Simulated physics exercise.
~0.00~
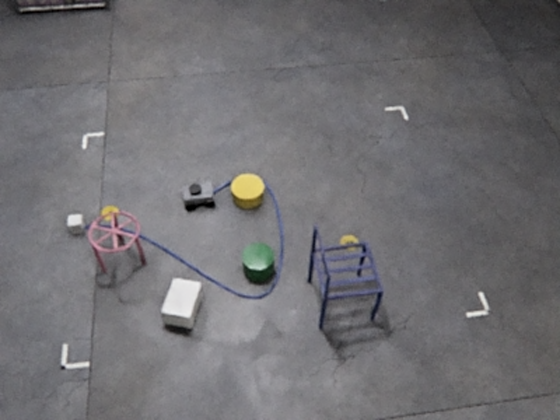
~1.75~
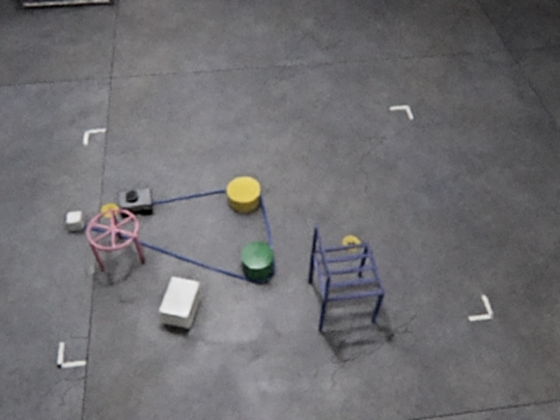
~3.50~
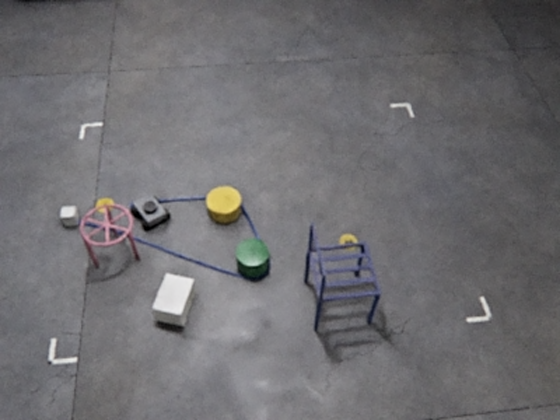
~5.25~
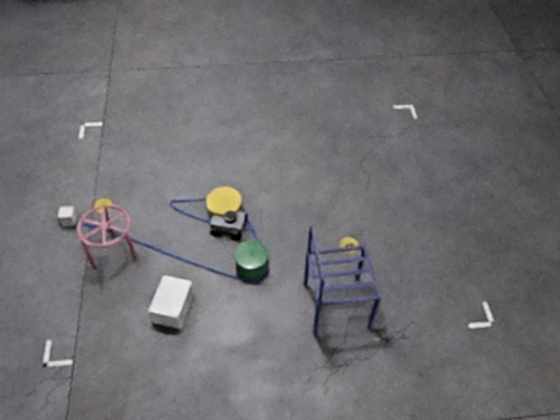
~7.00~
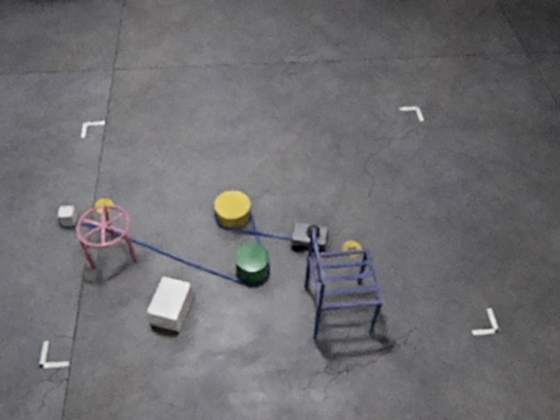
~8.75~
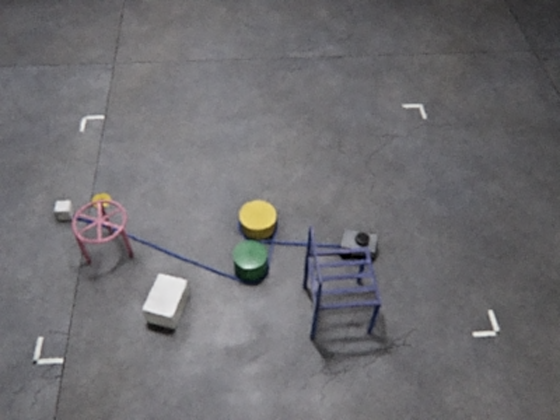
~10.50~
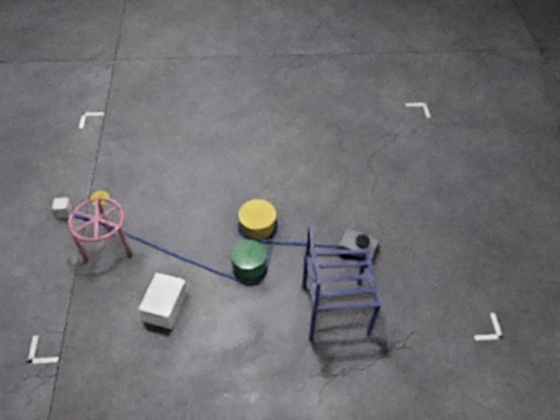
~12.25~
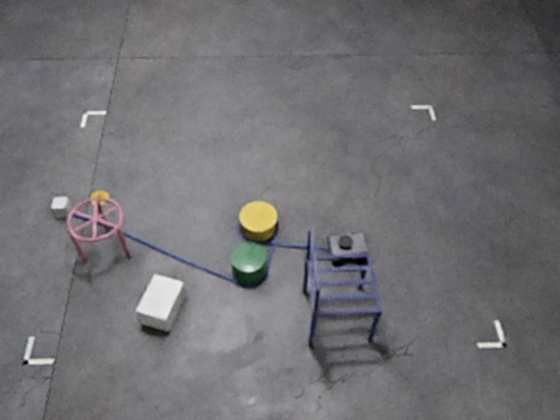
Shop floor with a small cart trailing a blue lead left, then right to a blue frame, shifting a yellow bin before stopping.
